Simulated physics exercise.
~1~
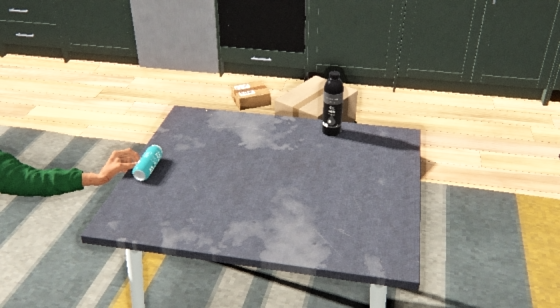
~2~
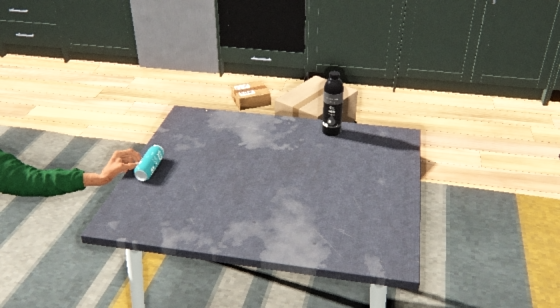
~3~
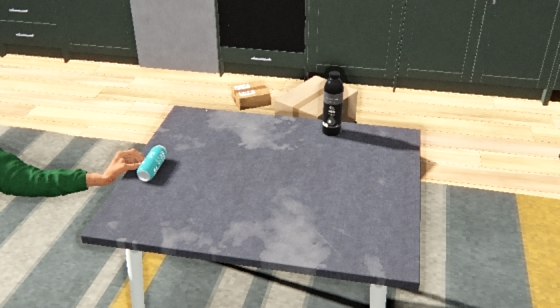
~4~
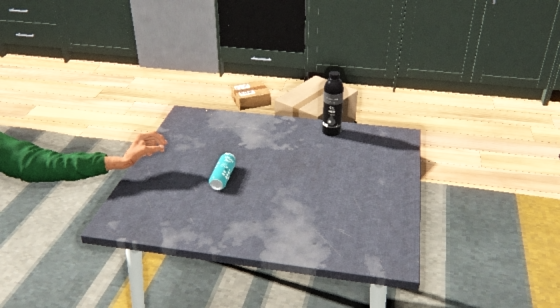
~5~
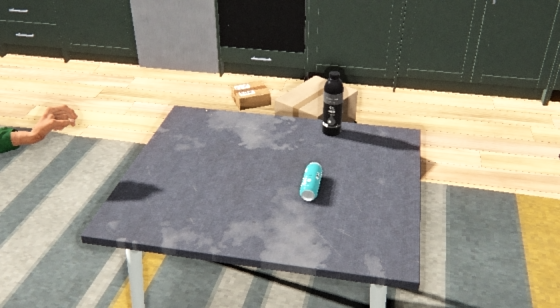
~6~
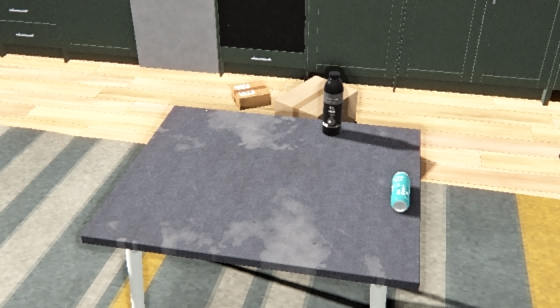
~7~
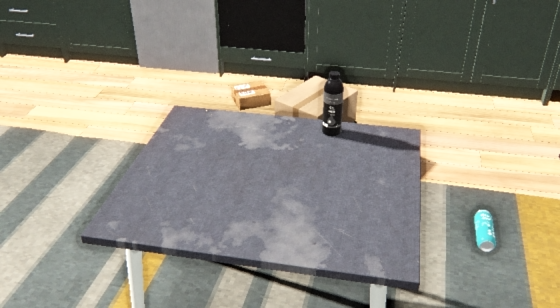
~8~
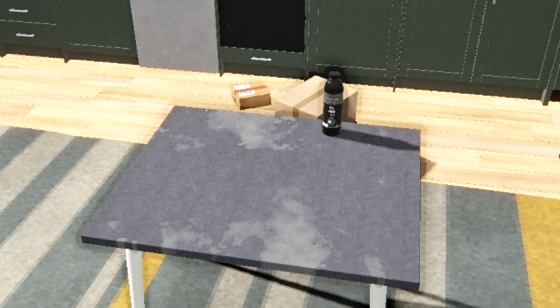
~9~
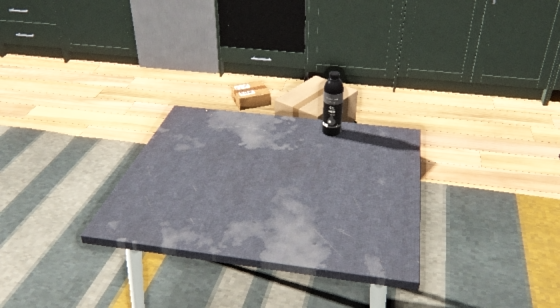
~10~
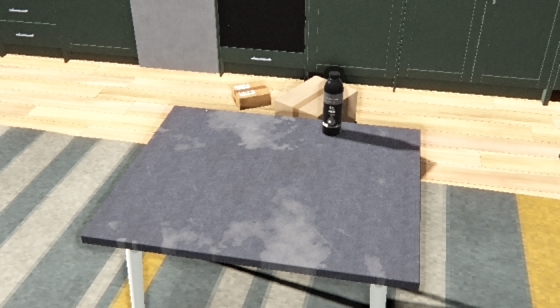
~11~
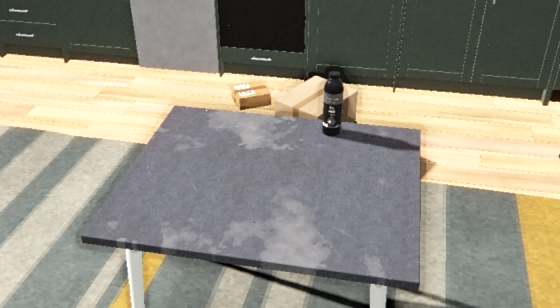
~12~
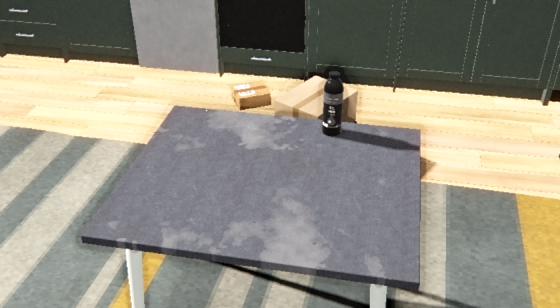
The footage shows a hand pushing a turquoise can lying on its side across a gray table, then letting go and withdrawing. The can rolls right, passes a standing black bottle, drops off the right edge and disappears from view, leaving the bottle in place.
